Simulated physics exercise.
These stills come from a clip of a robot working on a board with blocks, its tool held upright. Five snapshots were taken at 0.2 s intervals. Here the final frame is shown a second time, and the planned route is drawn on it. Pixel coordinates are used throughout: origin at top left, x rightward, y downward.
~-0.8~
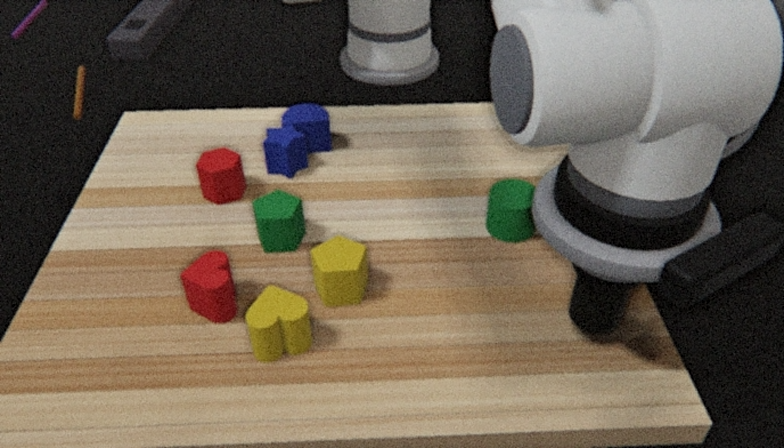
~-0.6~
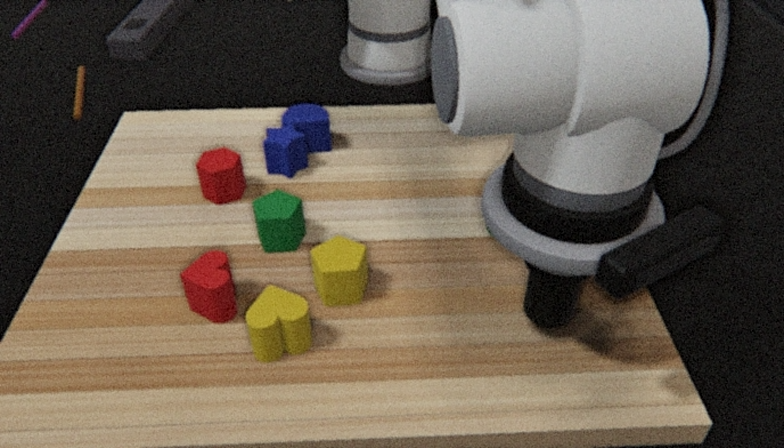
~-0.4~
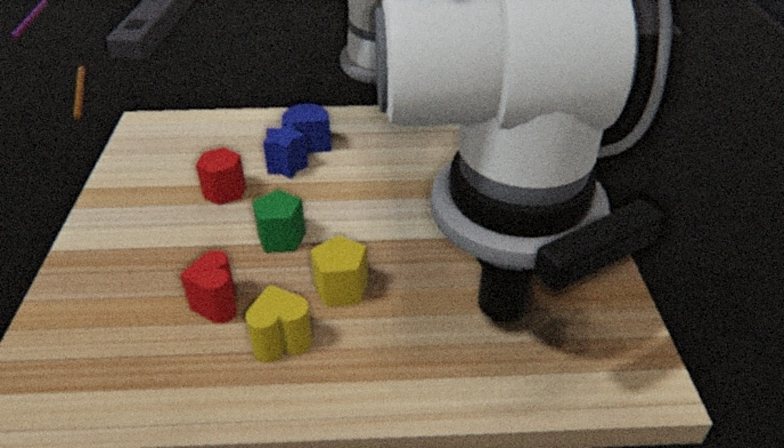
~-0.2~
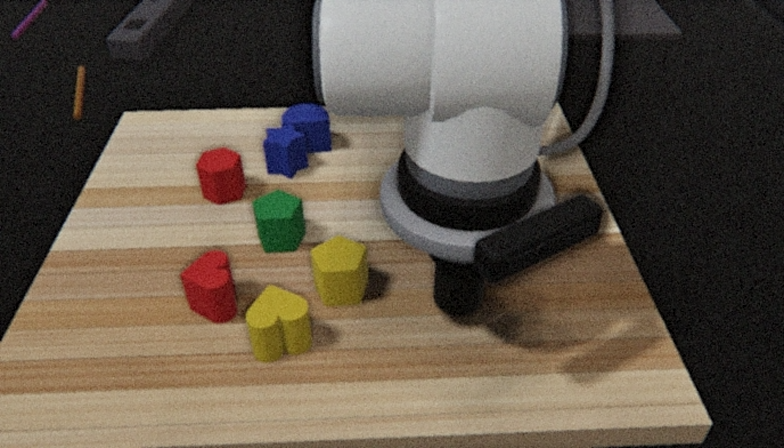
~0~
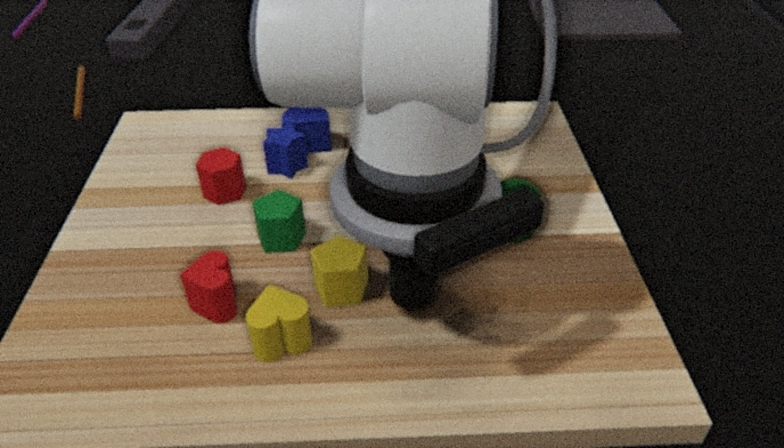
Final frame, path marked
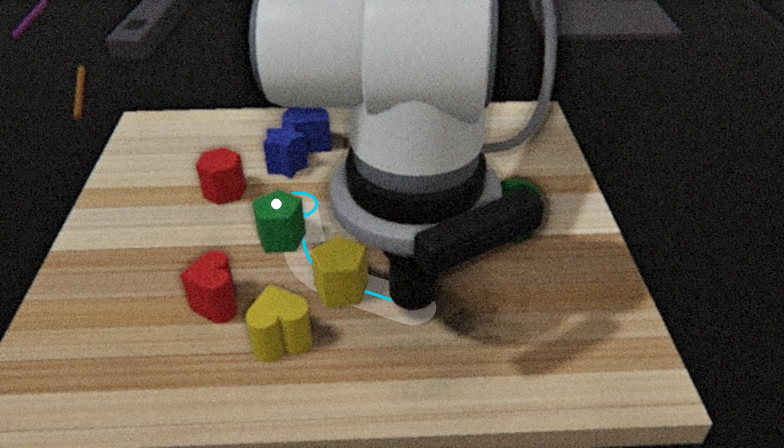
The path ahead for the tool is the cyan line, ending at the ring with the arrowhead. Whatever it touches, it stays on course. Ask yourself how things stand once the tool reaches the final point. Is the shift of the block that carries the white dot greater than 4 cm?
Yes, I think so.
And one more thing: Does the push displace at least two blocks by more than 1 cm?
Going by the path, yes.
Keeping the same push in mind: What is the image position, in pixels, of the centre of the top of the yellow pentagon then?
I think it will end close to (257, 231).
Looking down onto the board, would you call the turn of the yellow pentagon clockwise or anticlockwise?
In a top view, it turns counterclockwise.
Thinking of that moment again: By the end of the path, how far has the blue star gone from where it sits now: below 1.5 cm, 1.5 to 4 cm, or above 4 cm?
It's set to move under 1.5 cm.
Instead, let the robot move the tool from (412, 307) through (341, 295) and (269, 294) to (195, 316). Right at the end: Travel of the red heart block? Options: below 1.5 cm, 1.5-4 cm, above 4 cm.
It is going to finish beyond 4 cm from where it is now.
The drawn path runs from (412, 307) through (344, 284) and (305, 247) to (297, 205); the dot is on the green pentagon.
On the path given first. One third of the way, tool (341, 271); yellow pentagon (294, 241).
Two thirds of the way, tool (303, 233); green pentagon (267, 193); yellow pentagon (257, 231), turned 30° anticlockwise.
At the end, tool (295, 193); green pentagon (249, 174), turned 75° anticlockwise; blue star not moved; yellow pentagon (257, 231), turned 30° anticlockwise.
